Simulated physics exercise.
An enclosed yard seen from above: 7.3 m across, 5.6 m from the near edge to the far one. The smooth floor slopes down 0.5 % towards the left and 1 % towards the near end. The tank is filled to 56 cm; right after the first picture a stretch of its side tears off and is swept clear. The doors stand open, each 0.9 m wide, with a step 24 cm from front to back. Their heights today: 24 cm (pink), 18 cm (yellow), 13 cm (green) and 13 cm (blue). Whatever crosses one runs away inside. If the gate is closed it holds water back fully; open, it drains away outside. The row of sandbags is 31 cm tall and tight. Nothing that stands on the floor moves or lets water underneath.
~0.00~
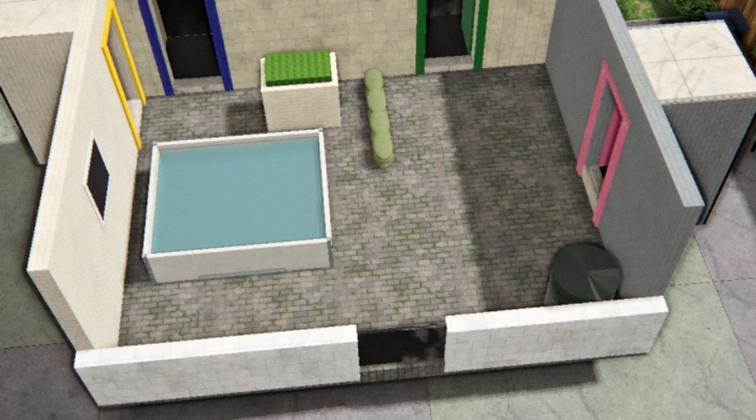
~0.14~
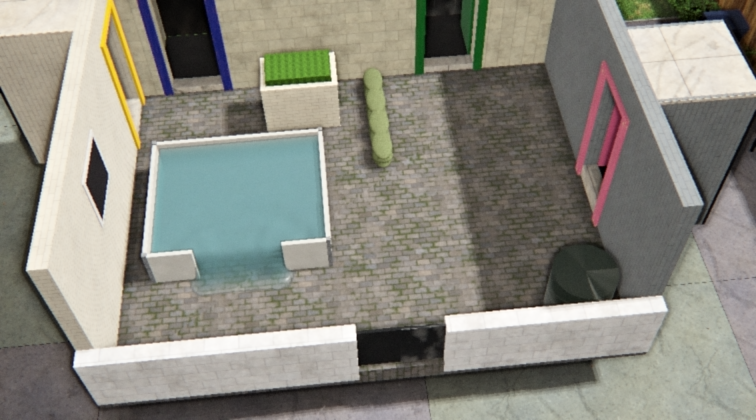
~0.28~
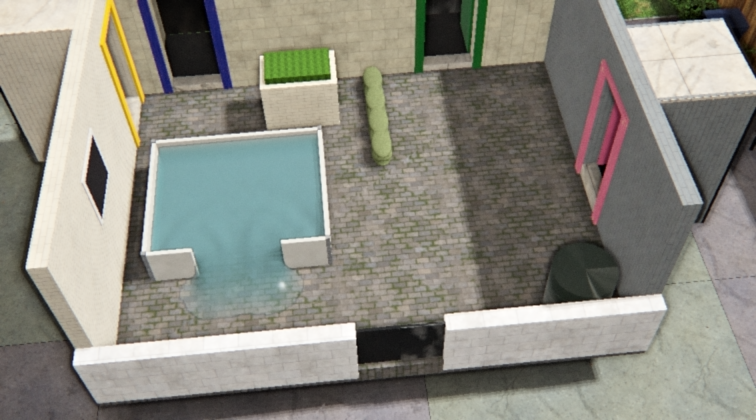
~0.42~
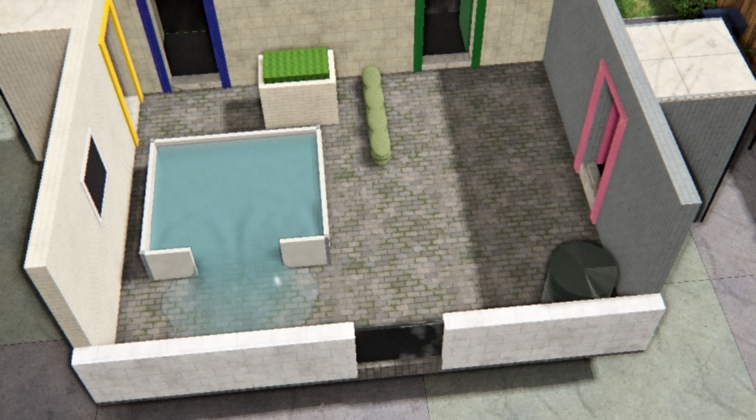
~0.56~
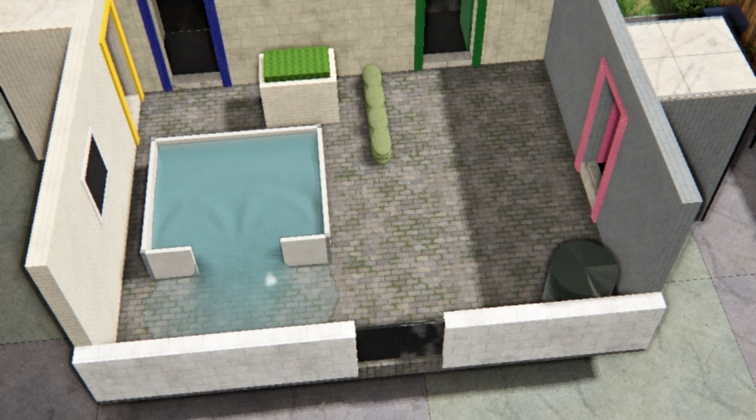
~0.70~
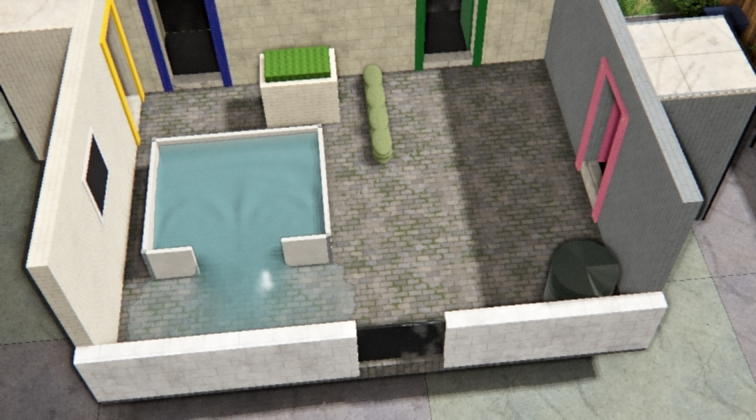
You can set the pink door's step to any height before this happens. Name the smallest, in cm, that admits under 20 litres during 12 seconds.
Some 9.5 cm above the ground.
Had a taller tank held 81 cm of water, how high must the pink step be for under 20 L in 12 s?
About 16 cm.
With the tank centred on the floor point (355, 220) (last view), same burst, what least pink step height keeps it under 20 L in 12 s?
About 8.5 cm.
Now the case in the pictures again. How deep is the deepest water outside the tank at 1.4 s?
About 48 cm.
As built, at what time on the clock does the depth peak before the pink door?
Around 4.0 s.
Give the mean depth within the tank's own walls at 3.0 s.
About 29 cm.
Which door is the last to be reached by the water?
It is the green one.
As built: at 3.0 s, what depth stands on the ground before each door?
In cm: Pink 0, yellow 3, green 0, blue 0.
After 1.4 s water covers 15 % of the floor, deepest (48 cm) near (114, 376); it has not reached the pink door.
After 3.0 s water covers 45 % of the floor, deepest (36 cm) near (114, 376); it has not reached the pink door.
After 12.0 s water covers 95 % of the floor, deepest (16 cm) near (474, 340); 7 cm at the pink door, 0 litres in over its 24 cm step.
At the pink door as built, the water arrived by 3.4 s and peaked near 14 cm at 4.2 s.
Run again over the same 12 s with other heights there, 47 litres in over 7.5 cm, 11 litres over 10.5 cm. The limit of 20 litres is kept from about 9.5 cm up.
